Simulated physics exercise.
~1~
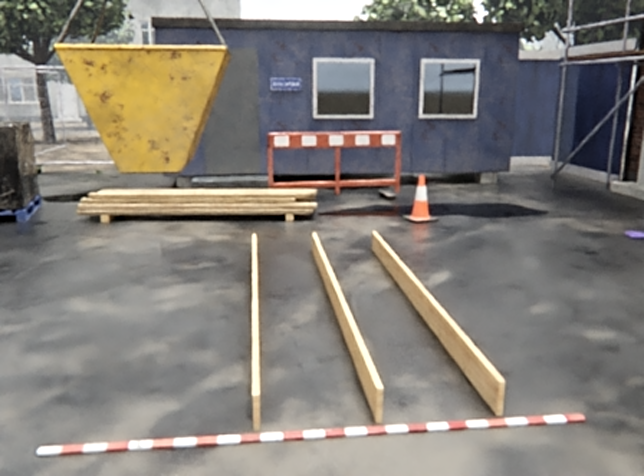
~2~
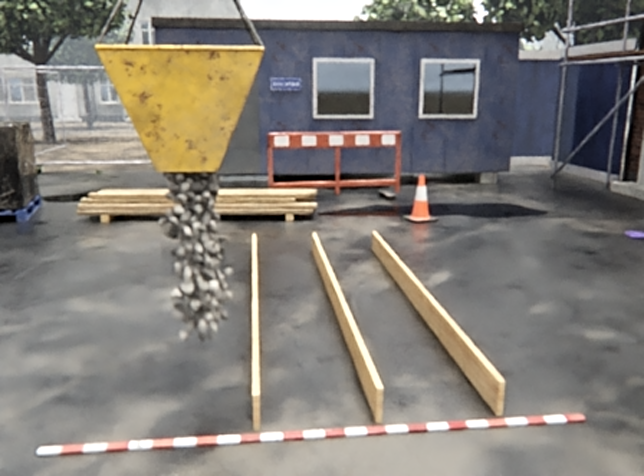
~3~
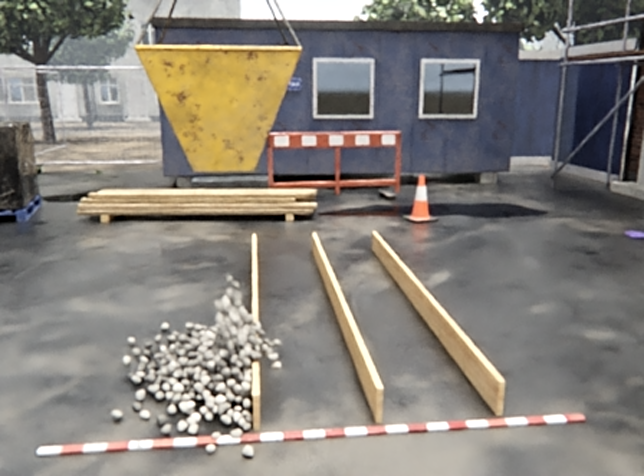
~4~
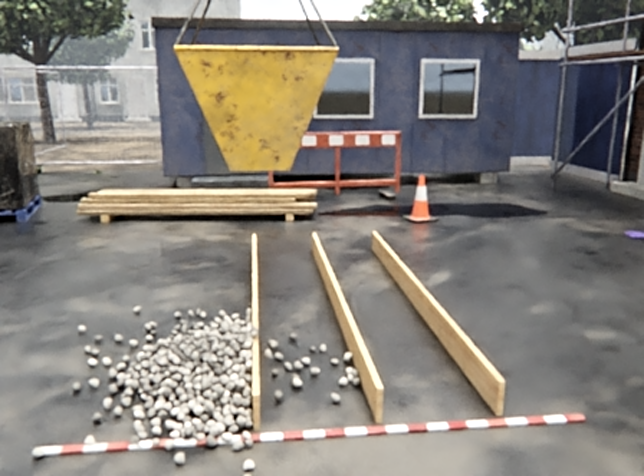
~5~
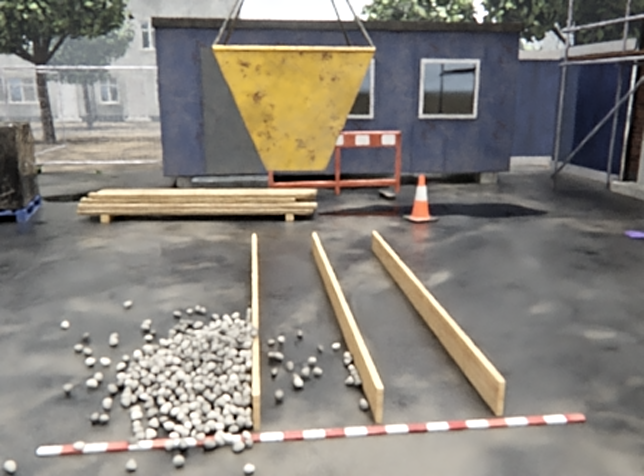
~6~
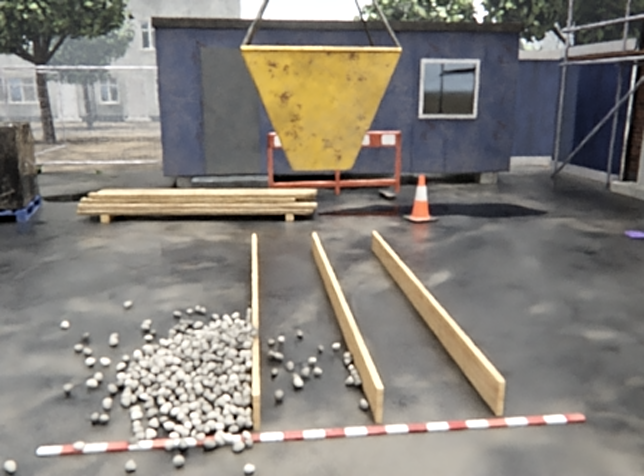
In this clip, a yellow hopper moving right across a yard drops grey stones beside three upright wooden boards. They pile up left of the boards, with a few ending up between the left and middle boards, while the right bay stays empty and the emptied hopper continues right.
